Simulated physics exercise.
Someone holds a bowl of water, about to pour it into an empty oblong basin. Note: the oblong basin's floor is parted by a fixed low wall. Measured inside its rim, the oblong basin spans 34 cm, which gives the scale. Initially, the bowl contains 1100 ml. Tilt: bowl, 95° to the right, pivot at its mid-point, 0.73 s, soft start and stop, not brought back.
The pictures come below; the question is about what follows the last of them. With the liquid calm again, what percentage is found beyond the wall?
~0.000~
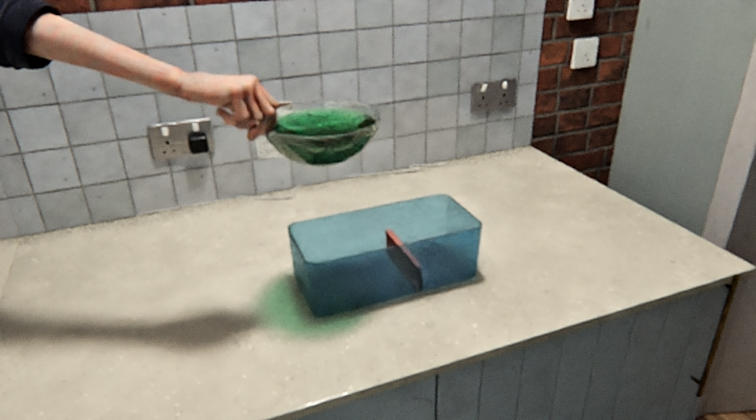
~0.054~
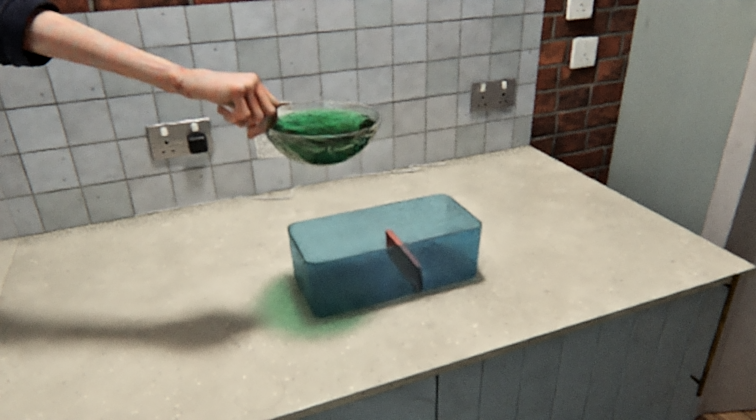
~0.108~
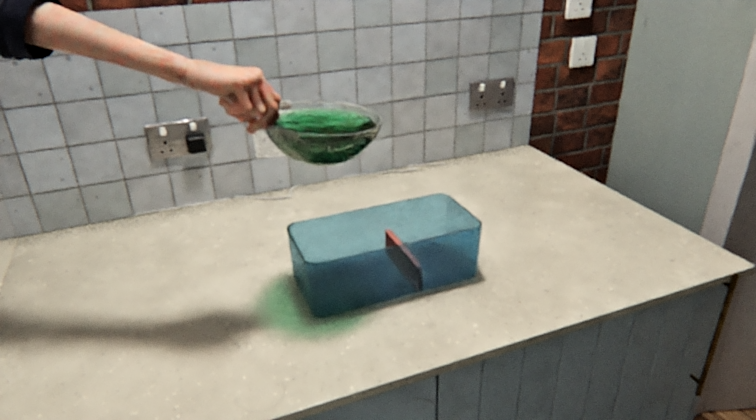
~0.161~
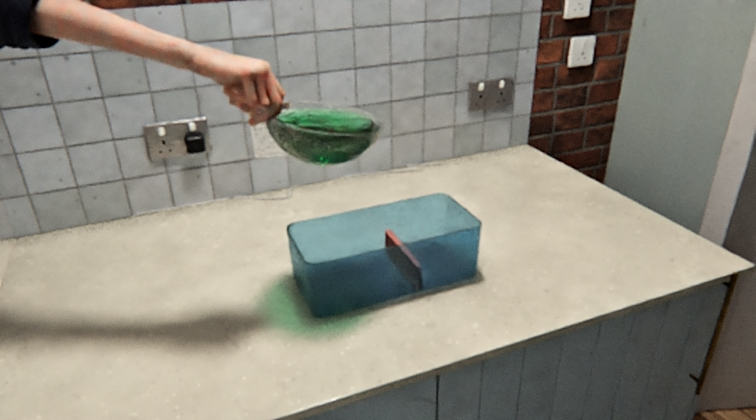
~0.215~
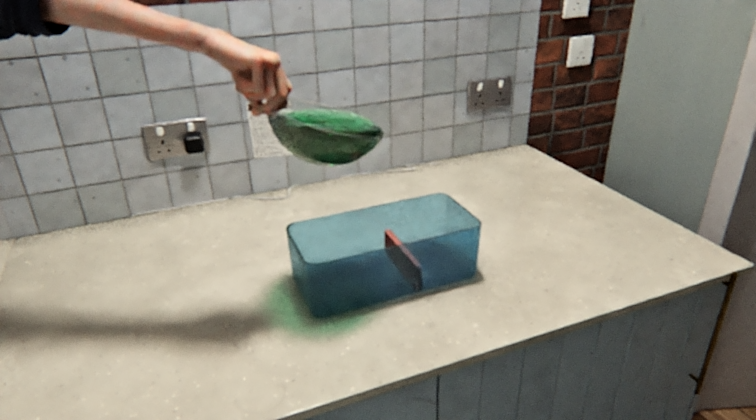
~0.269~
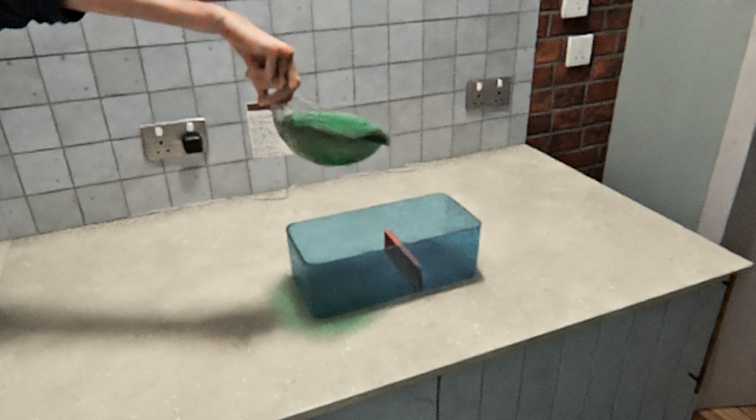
Beyond the wall there is roughly 54 percent.
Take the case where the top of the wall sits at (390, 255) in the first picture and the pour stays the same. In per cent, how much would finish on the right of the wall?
Then about 70 per cent.
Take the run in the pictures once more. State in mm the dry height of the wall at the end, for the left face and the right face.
Roughly 44 mm on the left side and roughly 26 mm on the right.
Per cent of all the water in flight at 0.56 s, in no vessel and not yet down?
54 per cent.
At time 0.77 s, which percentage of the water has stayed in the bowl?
Around 0 in a hundred is still there.
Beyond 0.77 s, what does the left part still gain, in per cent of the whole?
Close to 10% of the whole.
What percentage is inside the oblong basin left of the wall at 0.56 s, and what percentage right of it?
Left: Around 1. Right: Around 34.
After 0.56 s the tilt is 82° and 9 per cent is still to pour, 1 is left of the wall and 35 right of it.
After 0.77 s the tilt is 95° and 0 per cent is still to pour, 27 is left of the wall and 48 right of it.
After 0.99 s the tilt is 95° and 0 per cent is still to pour, 35 is left of the wall and 55 right of it.
After 1.23 s the tilt is 95° and 0 per cent is still to pour, 37 is left of the wall and 54 right of it.
In the end 37 per cent lies left of the wall, 54 right of it and 9 outside.
